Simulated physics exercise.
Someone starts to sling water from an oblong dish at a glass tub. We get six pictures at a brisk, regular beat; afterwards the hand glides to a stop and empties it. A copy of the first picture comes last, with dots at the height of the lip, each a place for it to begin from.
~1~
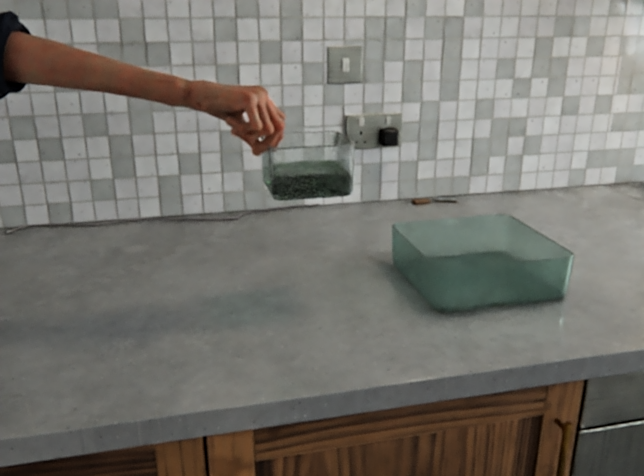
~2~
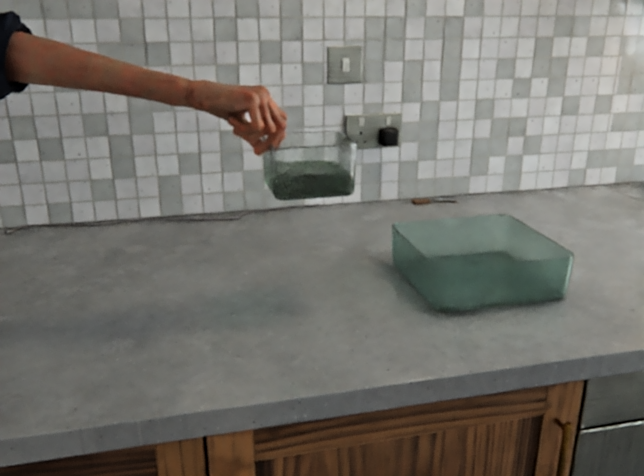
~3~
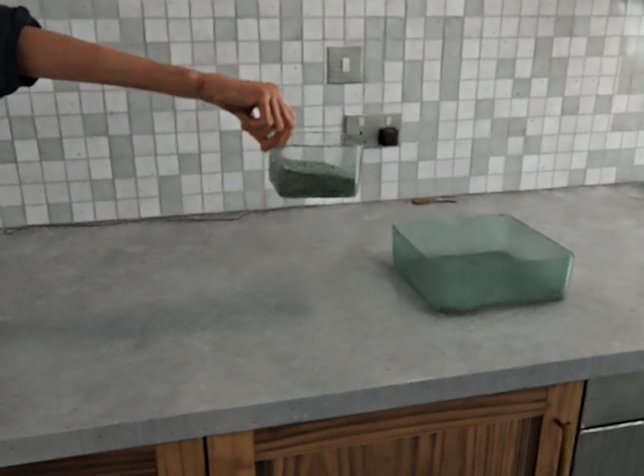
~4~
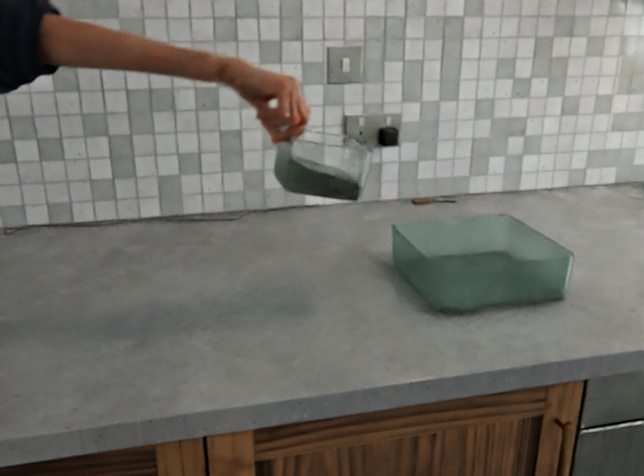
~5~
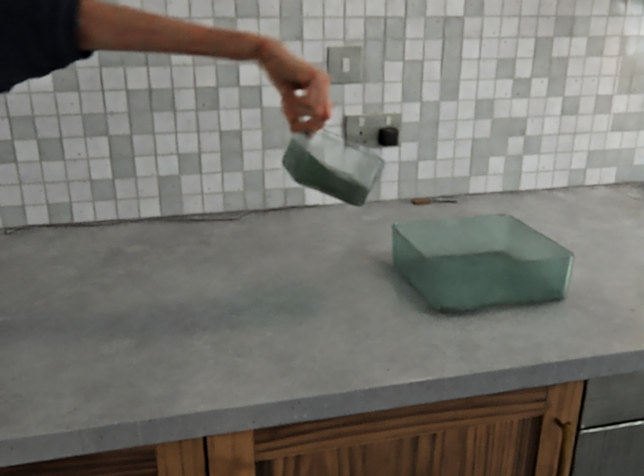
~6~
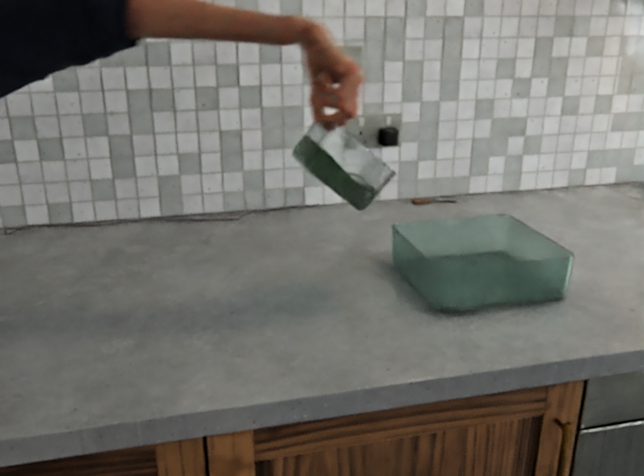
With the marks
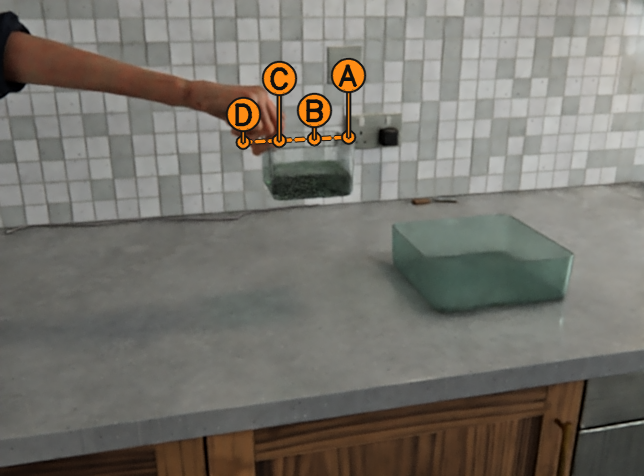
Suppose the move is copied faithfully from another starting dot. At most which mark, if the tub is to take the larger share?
The limit is B.
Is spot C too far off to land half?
Yes.
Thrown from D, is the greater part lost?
Yes, it does.
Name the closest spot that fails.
Here it is spot C.
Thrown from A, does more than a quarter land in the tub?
Yes, clearly.
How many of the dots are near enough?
Two of them.
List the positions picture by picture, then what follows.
Upright, lip at (345, 137); tub from (432, 311) to (564, 295); nothing has left yet.
Upright, lip at (346, 137); nothing has left yet.
Tipped about 4°, lip at (353, 139); nothing has left yet.
Tipped about 12°, lip at (363, 145); nothing has left yet.
Tipped about 25°, lip at (375, 154); nothing has left yet.
Tipped about 40°, lip at (385, 165); nothing has left yet.
On the marked copy, A at (348, 137); B at (314, 138); C at (279, 140); D at (243, 142).
Choosing A, about 76 % lands in the tub, 3 % falls short and 21 % goes beside or beyond.
Choosing B, about 66 % lands in the tub, 16 % falls short and 18 % goes beside or beyond.
Choosing C, about 26 % lands in the tub, 70 % falls short and 5 % goes beside or beyond.
Choosing D, about 0 % lands in the tub, 98 % falls short.
